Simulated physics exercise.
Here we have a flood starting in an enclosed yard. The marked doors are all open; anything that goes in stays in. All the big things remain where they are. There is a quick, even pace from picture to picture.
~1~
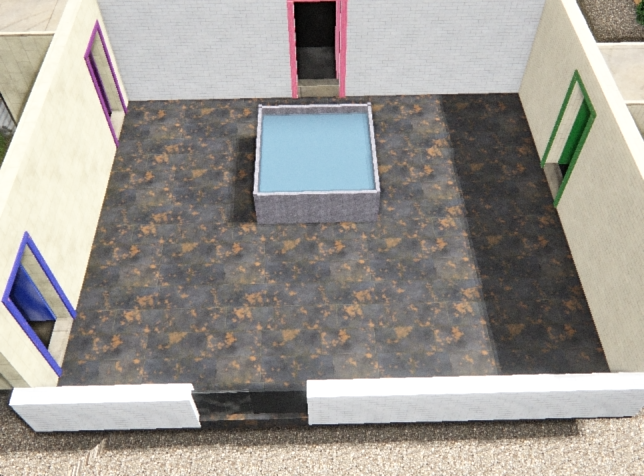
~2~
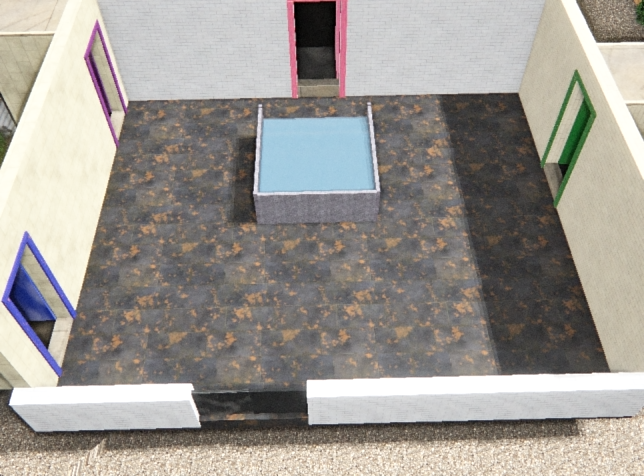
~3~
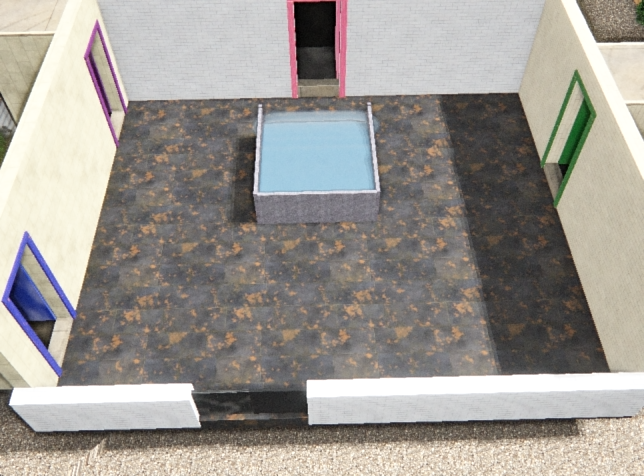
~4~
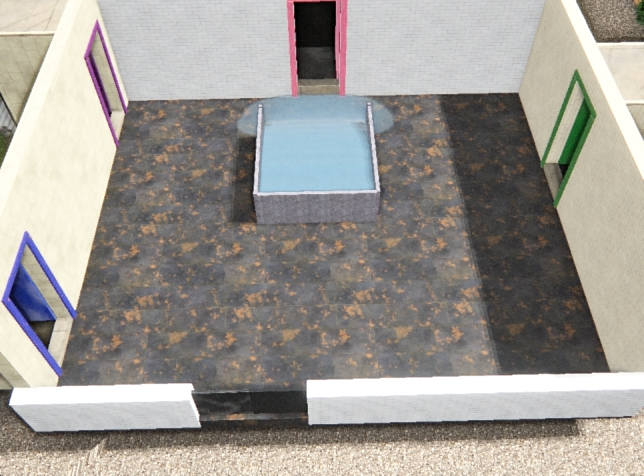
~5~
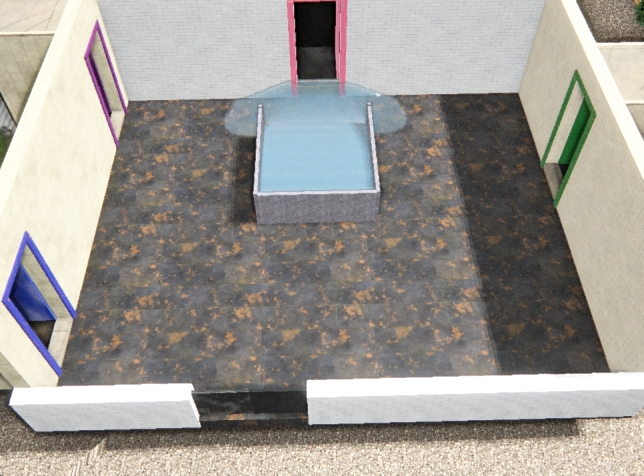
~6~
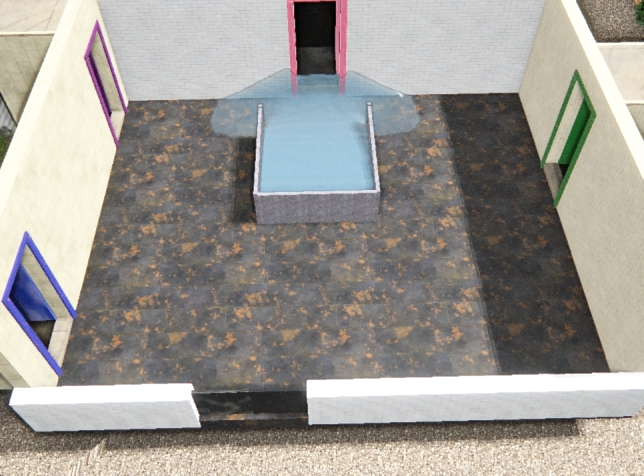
A walled yard with a dark, blotchy floor held a tank of still blue water, then its far side opened and water poured out, spreading left, right and back toward the pink-framed doorway.
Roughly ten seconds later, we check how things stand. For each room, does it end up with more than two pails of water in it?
At the end, the green door sees no more than two buckets come in; the pink door sees more than two buckets come in; the blue door sees no more than two buckets come in; the purple door sees more than two buckets come in.
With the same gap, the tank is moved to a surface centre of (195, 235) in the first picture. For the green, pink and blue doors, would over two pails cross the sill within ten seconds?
Green stays within it; pink stays within it; blue stays within it.
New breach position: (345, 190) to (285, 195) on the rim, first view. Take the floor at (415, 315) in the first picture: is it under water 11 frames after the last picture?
Answer: Awash.
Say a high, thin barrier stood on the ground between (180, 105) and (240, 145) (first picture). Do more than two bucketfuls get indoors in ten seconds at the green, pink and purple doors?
The green door door remains below, the pink door door ends up above and the purple door door remains below.
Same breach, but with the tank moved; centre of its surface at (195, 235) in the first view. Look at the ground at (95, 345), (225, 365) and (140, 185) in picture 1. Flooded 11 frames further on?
One after the other: Untouched, untouched, reached.
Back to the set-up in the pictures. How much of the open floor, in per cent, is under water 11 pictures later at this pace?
That works out to some 25 in a hundred.
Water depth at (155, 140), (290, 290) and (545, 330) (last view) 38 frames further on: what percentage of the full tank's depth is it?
In order: About 14, 0 and 4 in a hundred.
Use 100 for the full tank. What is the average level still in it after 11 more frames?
About 32 per cent.
A moment on, water covers 10 % of the floor; the green door not reached, the pink door far over two buckets in, the blue door not reached, the purple door not reached.
Next, water covers 25 % of the floor; the green door not reached, the pink door far over two buckets in, the blue door not reached, the purple door under two buckets in.
Then, water covers 35 % of the floor; the green door wet at the sill, nothing in, the pink door far over two buckets in, the blue door not reached, the purple door far over two buckets in.
Later, water covers 75 % of the floor; the green door wet at the sill, nothing in, the pink door far over two buckets in, the blue door wet at the sill, nothing in, the purple door far over two buckets in.
In the end, water covers 100 % of the floor; the green door wet at the sill, nothing in, the pink door far over two buckets in, the blue door wet at the sill, nothing in, the purple door far over two buckets in.
